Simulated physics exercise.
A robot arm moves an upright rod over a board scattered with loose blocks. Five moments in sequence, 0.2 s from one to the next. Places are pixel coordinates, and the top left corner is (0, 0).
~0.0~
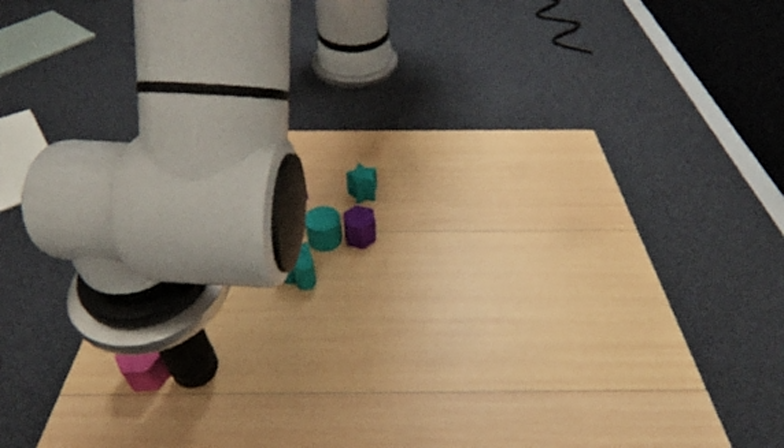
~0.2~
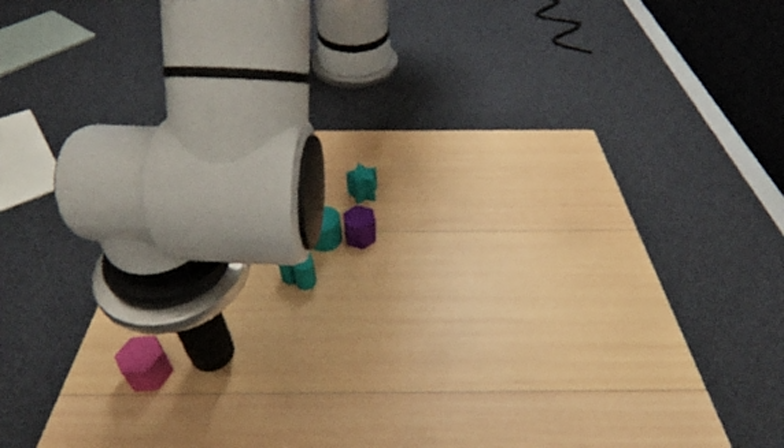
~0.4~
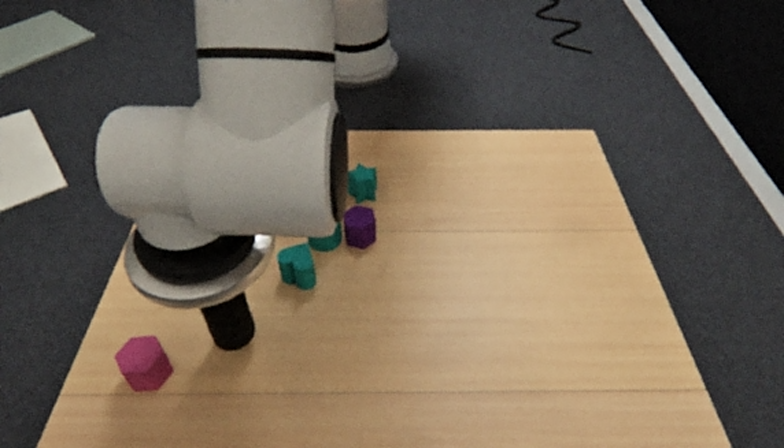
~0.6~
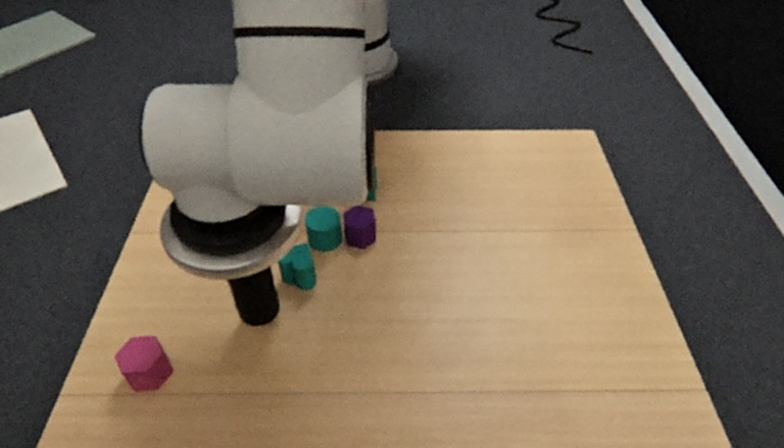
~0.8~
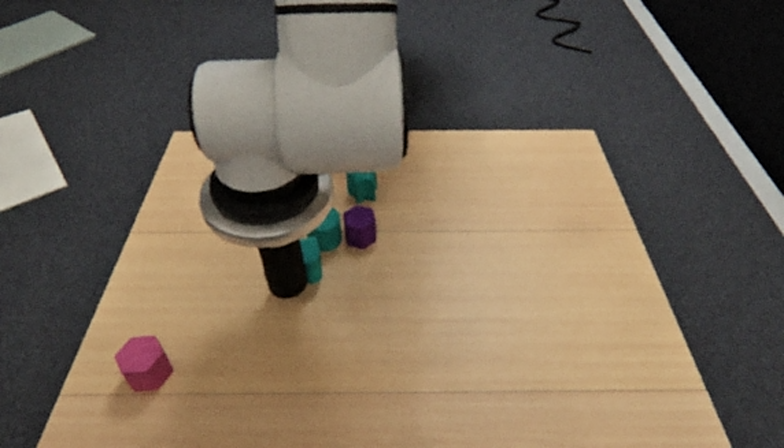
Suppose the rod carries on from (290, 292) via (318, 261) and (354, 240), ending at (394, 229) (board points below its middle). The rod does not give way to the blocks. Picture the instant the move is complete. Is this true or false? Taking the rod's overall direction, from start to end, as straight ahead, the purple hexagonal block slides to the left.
The statement is incorrect.
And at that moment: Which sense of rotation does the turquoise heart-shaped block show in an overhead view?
My prediction: CCW.
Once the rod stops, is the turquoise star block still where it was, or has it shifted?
The block in question stays where it was by the end.
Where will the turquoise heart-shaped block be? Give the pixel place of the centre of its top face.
So, by the moment the path ends, you'll find the top centre of the turquoise heart-shaped block at (378, 190).
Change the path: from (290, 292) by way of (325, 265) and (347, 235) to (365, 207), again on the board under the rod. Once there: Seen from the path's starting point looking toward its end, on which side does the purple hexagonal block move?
Shifts right.
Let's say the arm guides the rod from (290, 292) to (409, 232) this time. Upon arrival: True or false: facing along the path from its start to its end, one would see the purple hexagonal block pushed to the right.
That statement is not accurate.
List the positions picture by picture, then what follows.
In the first frame, rod's lower end (197, 369); turquoise heart-shaped block partly hidden; turquoise round block (322, 218); purple hexagonal block (359, 216); turquoise star block (362, 173).
In the second frame, rod (213, 353); blocks still.
In the third frame, rod (235, 334); blocks still.
In the fourth frame, rod (260, 310); blocks still.
In the fifth frame, rod (288, 284); turquoise heart-shaped block (304, 249); turquoise round block partly hidden; purple hexagonal block (359, 216); turquoise star block (362, 173).
On the path given first. One third of the way, rod (318, 253); turquoise heart-shaped block (334, 221); turquoise round block (330, 200); purple hexagonal block (363, 214), turned 10° clockwise.
Two thirds of the way, rod (355, 232); turquoise heart-shaped block (366, 199); turquoise round block (337, 188); purple hexagonal block (397, 201), turned 70° clockwise.
At the end, rod (394, 221); turquoise heart-shaped block (378, 190), turned 50° anticlockwise; turquoise round block (337, 188); purple hexagonal block (419, 194), turned 90° clockwise; turquoise star block still.
